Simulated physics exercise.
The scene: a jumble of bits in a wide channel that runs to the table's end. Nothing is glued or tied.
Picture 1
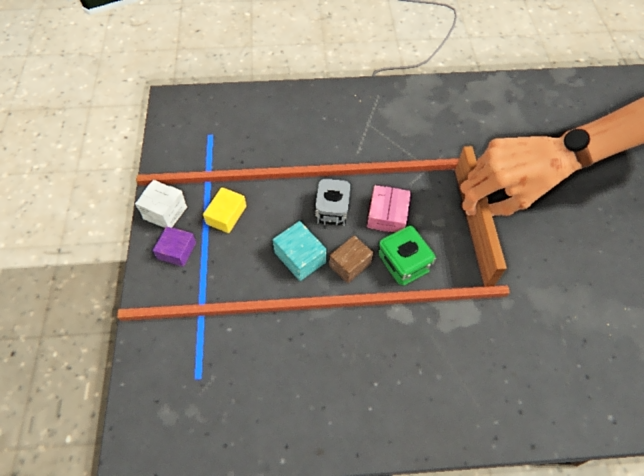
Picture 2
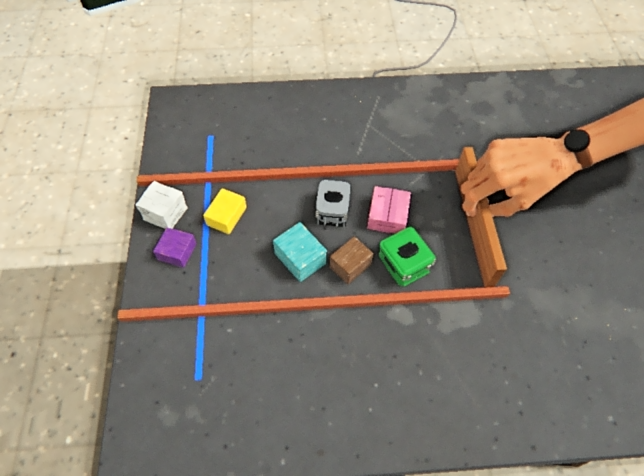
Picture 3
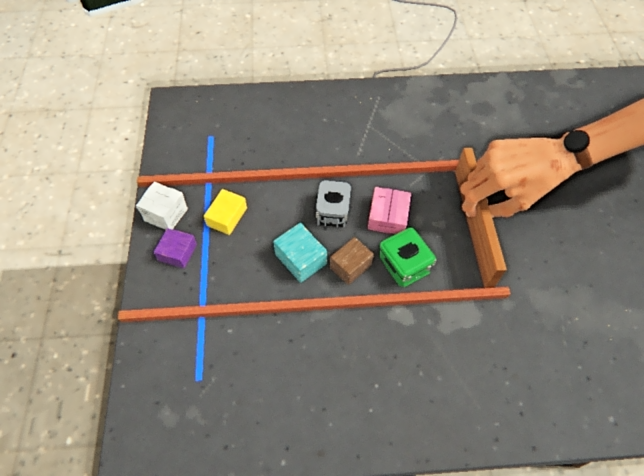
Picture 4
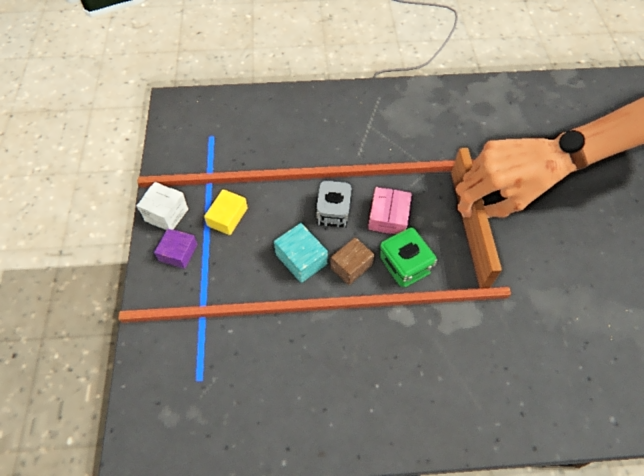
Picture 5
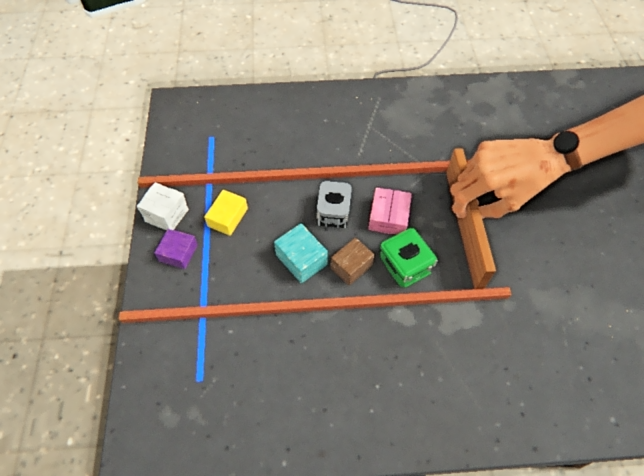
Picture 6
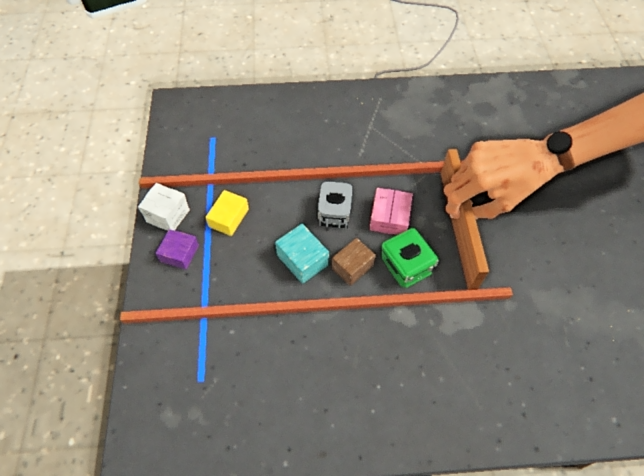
On a dark tabletop, a hand slides a wooden board slightly left toward scattered colourful blocks.
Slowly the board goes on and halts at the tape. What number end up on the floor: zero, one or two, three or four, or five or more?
The number that fall off is three or four.
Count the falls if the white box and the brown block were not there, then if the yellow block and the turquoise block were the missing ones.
2 in the first case, 1 in the second.
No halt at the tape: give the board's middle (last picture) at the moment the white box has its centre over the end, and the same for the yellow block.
For the white box at (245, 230), for the yellow block at (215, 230).
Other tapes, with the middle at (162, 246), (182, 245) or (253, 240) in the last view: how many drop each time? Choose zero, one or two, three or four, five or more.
The falls would be five or more; five or over; not one.
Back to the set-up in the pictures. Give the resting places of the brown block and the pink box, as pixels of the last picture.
The brown block at (150, 287), the pink box at (188, 225).
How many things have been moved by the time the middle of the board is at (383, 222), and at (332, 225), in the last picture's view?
First 5, then 5.
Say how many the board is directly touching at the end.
In contact: 2.
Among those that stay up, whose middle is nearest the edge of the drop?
The turquoise block ends nearest.
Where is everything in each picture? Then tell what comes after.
White box (162, 205); purple block (175, 246); yellow block (225, 210); board (478, 214); tape (205, 240), in the first picture.
Purple block (175, 247); board (478, 215), in the second picture.
Yellow block (226, 212); pink box (389, 211), in the third picture.
White box (163, 207); grey case (334, 204), in the fourth picture.
Purple block (177, 249); green case (407, 258), in the fifth picture.
White box (164, 208); purple block (178, 249); yellow block (228, 213); board (462, 217); tape (208, 243), in the sixth picture.
Soon after, none off yet; white box at rest near (164, 208); purple block at rest near (178, 249); yellow block at rest near (228, 213).
After that, none off yet; white box at rest near (164, 208); purple block at rest near (176, 249); yellow block displaced about its own width near (202, 216).
In the end, the number that fall off is three or four; gone, yellow block, purple block and white box.
